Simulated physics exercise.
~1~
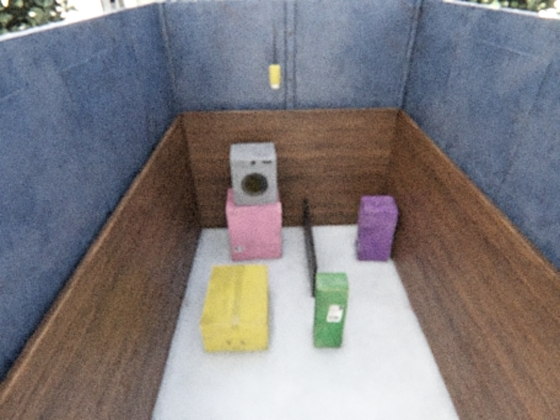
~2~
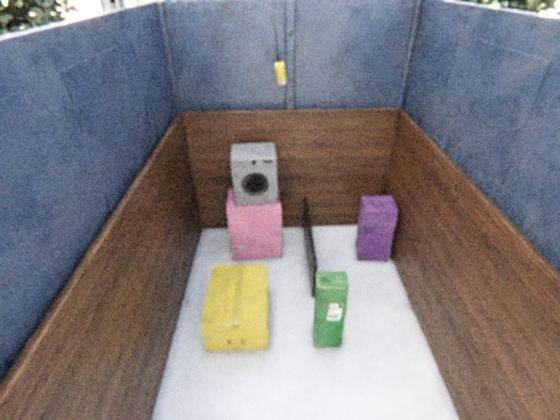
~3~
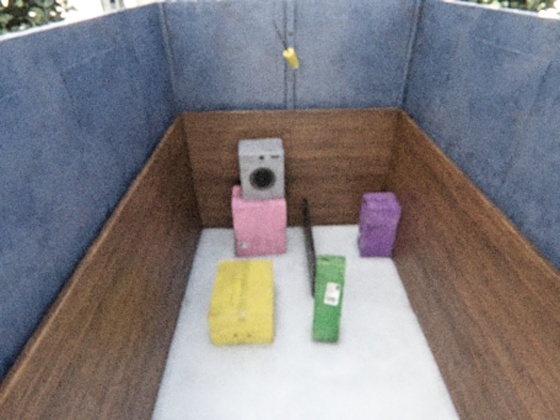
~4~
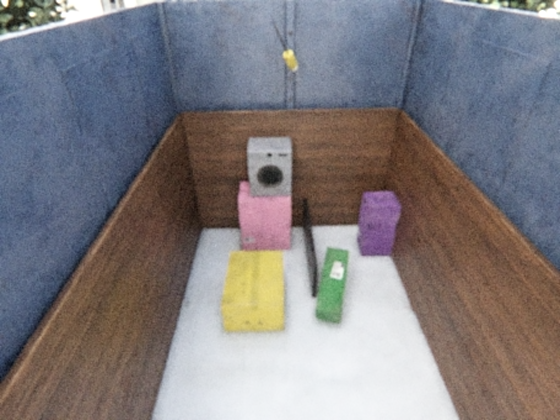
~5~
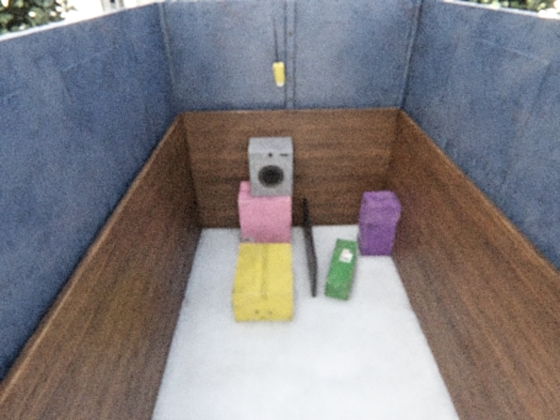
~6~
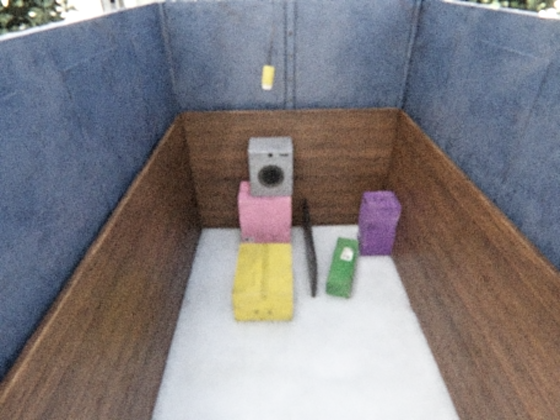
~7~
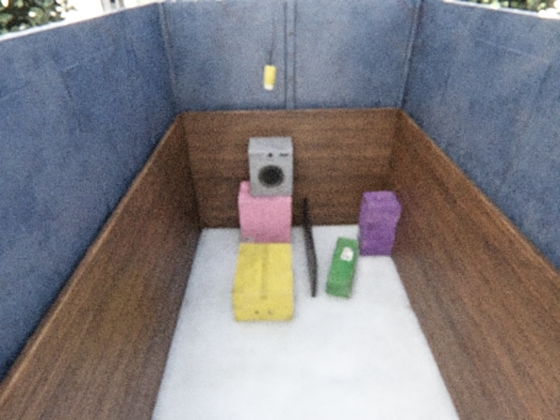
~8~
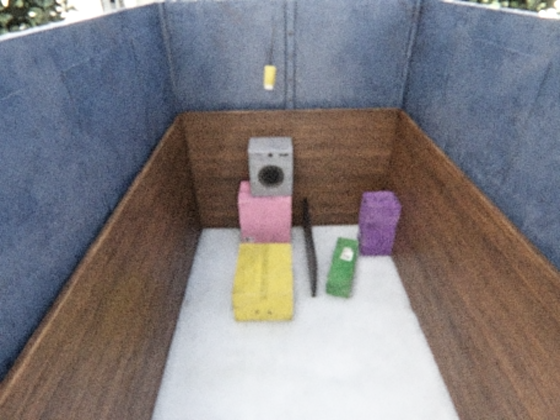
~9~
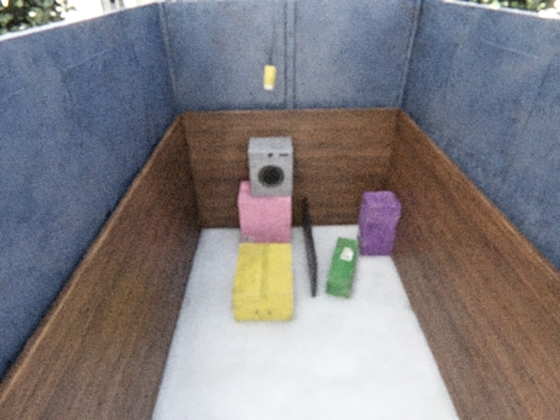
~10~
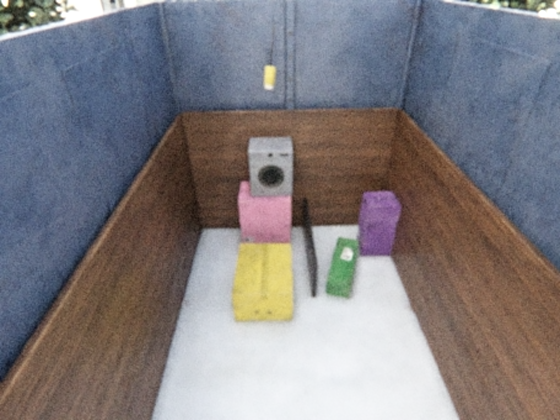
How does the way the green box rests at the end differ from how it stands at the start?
At the start the green box stands upright, but by the end it has tipped over and lies on its side.
